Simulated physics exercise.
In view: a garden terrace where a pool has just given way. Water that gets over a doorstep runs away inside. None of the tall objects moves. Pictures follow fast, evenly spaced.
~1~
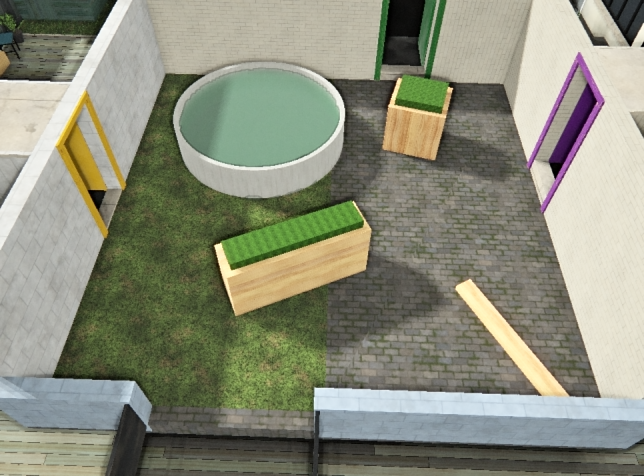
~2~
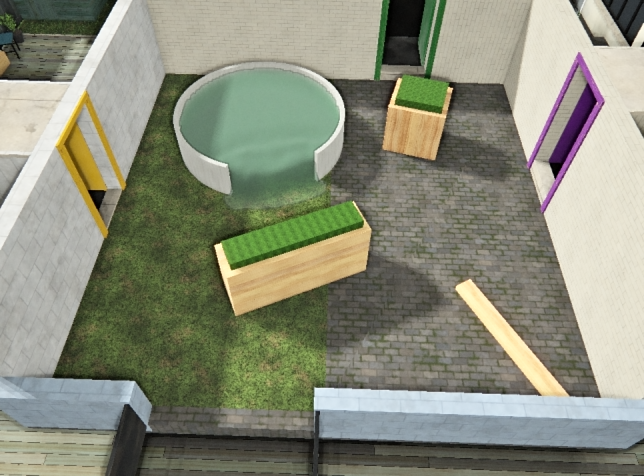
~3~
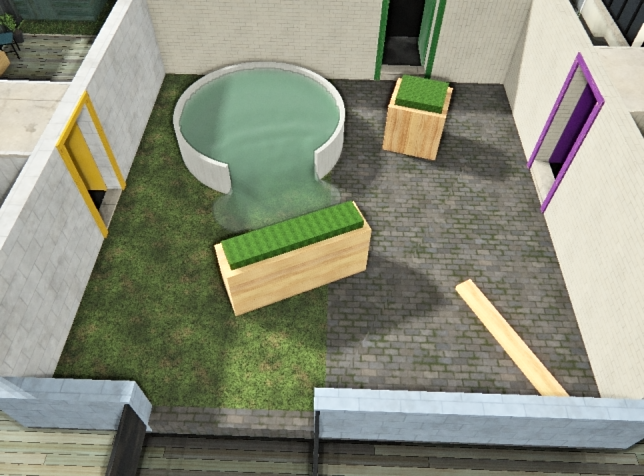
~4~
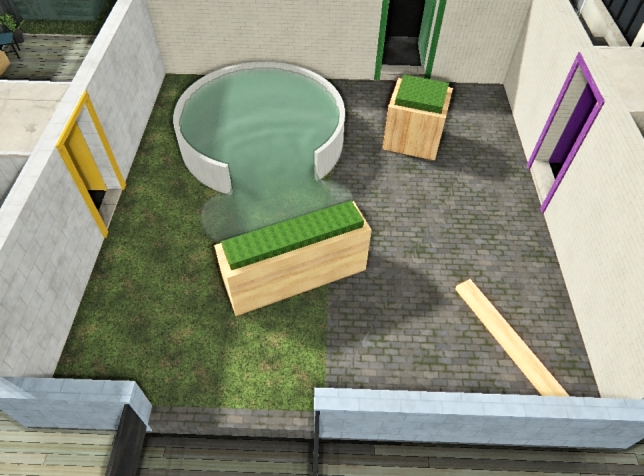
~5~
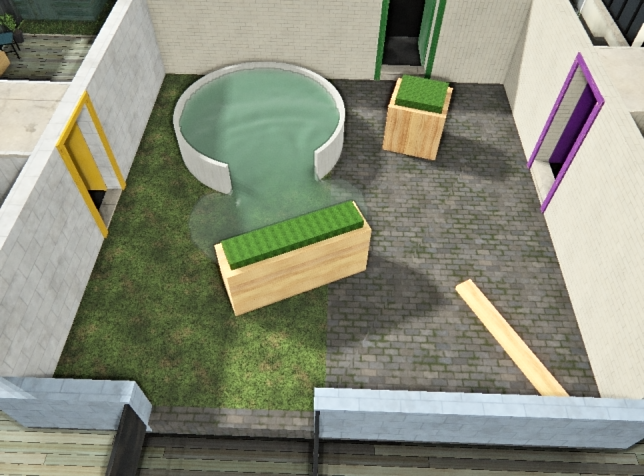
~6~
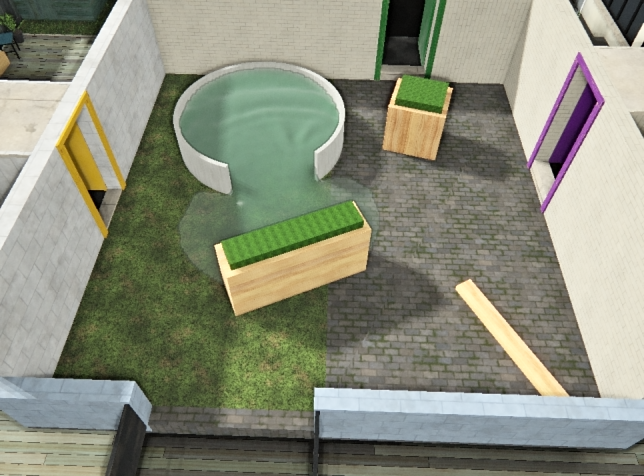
A round pool full of green water stood whole on a walled terrace, then a gap opened in its front and water poured out, reaching the long wooden planter and spreading around its ends.
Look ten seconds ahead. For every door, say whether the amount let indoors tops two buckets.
The yellow door tops two buckets; the purple door stays at two buckets or less; the green door stays at two buckets or less.
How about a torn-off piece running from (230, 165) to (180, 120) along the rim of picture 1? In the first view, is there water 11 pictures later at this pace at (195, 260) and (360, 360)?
As listed: Submerged, unflooded.
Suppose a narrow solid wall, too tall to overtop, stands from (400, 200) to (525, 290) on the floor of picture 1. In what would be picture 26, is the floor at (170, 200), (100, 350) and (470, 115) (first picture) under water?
Soaked, soaked, untouched.
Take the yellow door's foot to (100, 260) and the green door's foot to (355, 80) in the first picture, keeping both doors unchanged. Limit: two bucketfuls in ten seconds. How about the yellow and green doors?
I'd say the yellow door beats the mark and the green door remains short of it.
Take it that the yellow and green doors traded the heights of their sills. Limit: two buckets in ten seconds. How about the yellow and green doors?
Note - yellow door: Does not overflow; green door: Does not overflow.
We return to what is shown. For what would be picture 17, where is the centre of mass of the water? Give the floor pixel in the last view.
Close to (270, 176), I reckon.
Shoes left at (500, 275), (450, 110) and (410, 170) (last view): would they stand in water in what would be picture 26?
First spot soaked, second not wet, third soaked.
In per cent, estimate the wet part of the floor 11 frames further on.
I reckon around 35 %.
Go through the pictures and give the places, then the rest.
The round tank at (260, 114) is whole and still, in the first frame.
Water pours out at (275, 185) and has run to (322, 184), in the second frame.
Water pours out at (275, 187) and has run to (219, 216), in the third frame.
The front is at a hidden place, out from the gap at (276, 188), in the fourth frame.
The front is at a hidden place, out from the gap at (276, 188), in the fifth frame.
Water pours out at (276, 187) and has run to a hidden place, in the sixth frame.
A moment on, water covers 15 % of the floor; the yellow door not reached, the purple door not reached, the green door not reached.
Next, water covers 35 % of the floor; the yellow door not reached, the purple door not reached, the green door not reached.
Then, water covers 55 % of the floor; the yellow door under two buckets in, the purple door wet at the sill, nothing in, the green door not reached.
Later, water covers 80 % of the floor; the yellow door over two buckets in, the purple door wet at the sill, nothing in, the green door wet at the sill, nothing in.
In the end, water covers 100 % of the floor; the yellow door far over two buckets in, the purple door wet at the sill, nothing in, the green door wet at the sill, nothing in.
